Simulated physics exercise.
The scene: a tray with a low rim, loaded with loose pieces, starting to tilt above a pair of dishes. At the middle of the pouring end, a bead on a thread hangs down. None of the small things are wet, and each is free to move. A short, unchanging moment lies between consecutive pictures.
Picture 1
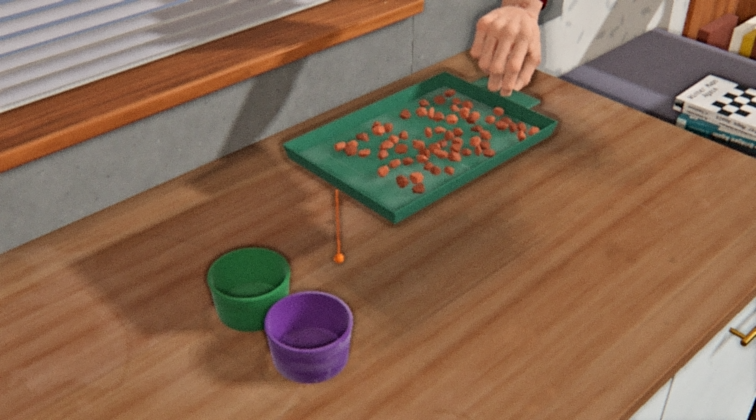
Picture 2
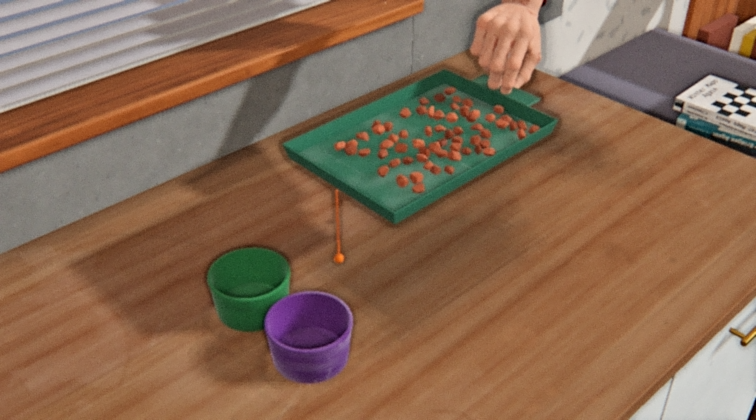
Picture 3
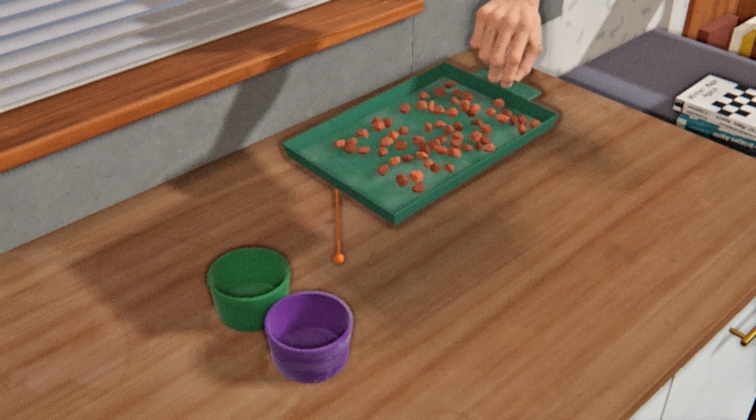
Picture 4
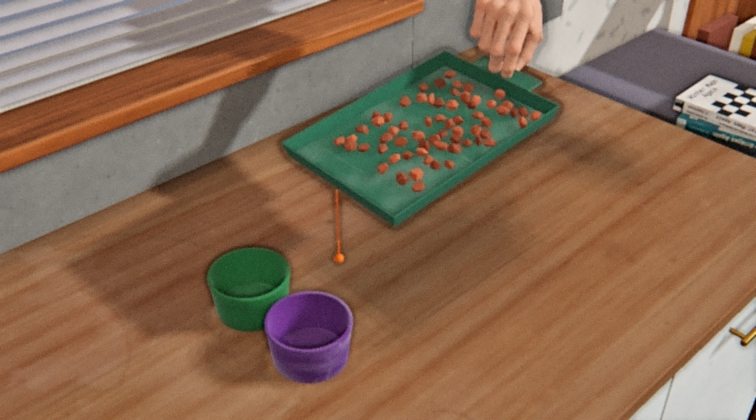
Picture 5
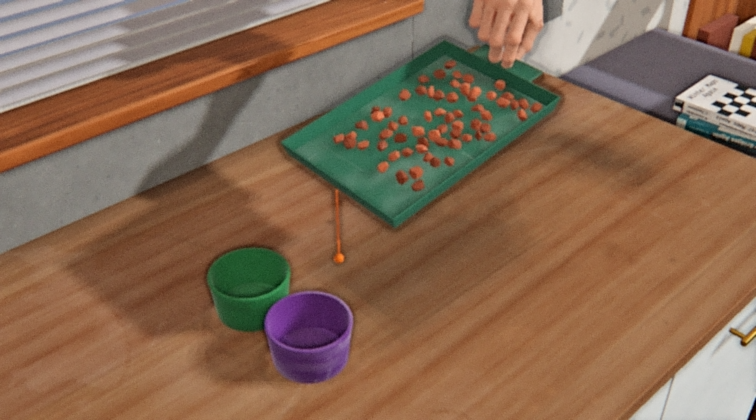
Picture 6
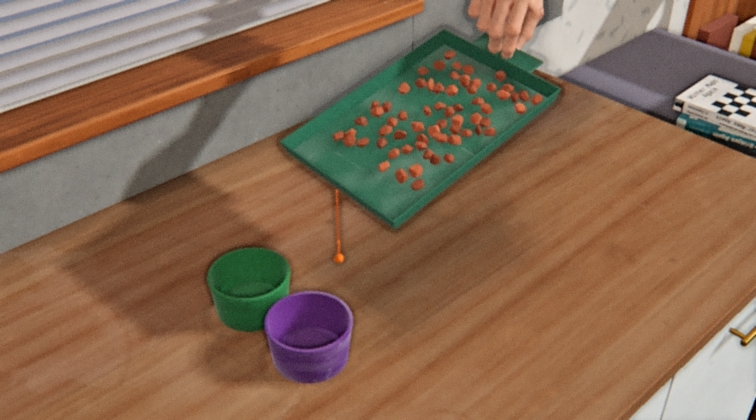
The video shows a hand gradually raising the far end of a green tray of reddish-brown pieces above a wooden counter, tilting it slightly, while an orange bead hangs beneath the near end and green and purple dishes remain still.
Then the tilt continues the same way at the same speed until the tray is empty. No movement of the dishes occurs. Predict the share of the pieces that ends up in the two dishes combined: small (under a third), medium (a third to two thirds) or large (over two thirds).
Small.
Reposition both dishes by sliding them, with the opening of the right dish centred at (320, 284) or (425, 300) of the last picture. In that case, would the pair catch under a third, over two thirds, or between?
Earlier place: Less than a third. Later place: Under a third.
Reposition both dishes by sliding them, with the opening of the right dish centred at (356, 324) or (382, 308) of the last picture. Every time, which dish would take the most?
So at the first spot it's the one placed on the right, and at the second spot it's the one placed on the right.
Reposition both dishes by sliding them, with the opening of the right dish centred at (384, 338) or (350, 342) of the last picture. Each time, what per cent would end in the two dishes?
First try: Roughly 60 per cent; second try: Roughly 20 per cent.
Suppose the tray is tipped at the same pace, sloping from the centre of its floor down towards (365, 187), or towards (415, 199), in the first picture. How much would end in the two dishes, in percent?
Lab note: Try one about 40 %, try two 0 %.
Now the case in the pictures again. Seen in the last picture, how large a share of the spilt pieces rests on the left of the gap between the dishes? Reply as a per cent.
Left portion: Around 0 %.
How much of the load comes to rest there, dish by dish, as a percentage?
For the left dish some 0 %, for the right dish some 10 %.
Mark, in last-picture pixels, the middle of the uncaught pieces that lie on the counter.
Somewhere about (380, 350), I'd say.
Soon, tray tipped steeply; all on the tray.
A while on, tray tipped right over; about half on the tray; a small part in the right dish; about a third outside both; a small part in the air.
Towards the end, tray tipped past a quarter turn; a small part in the right dish; most outside both.
Finally, tray tipped past a quarter turn; a small part in the right dish; none in the left dish; most outside both.
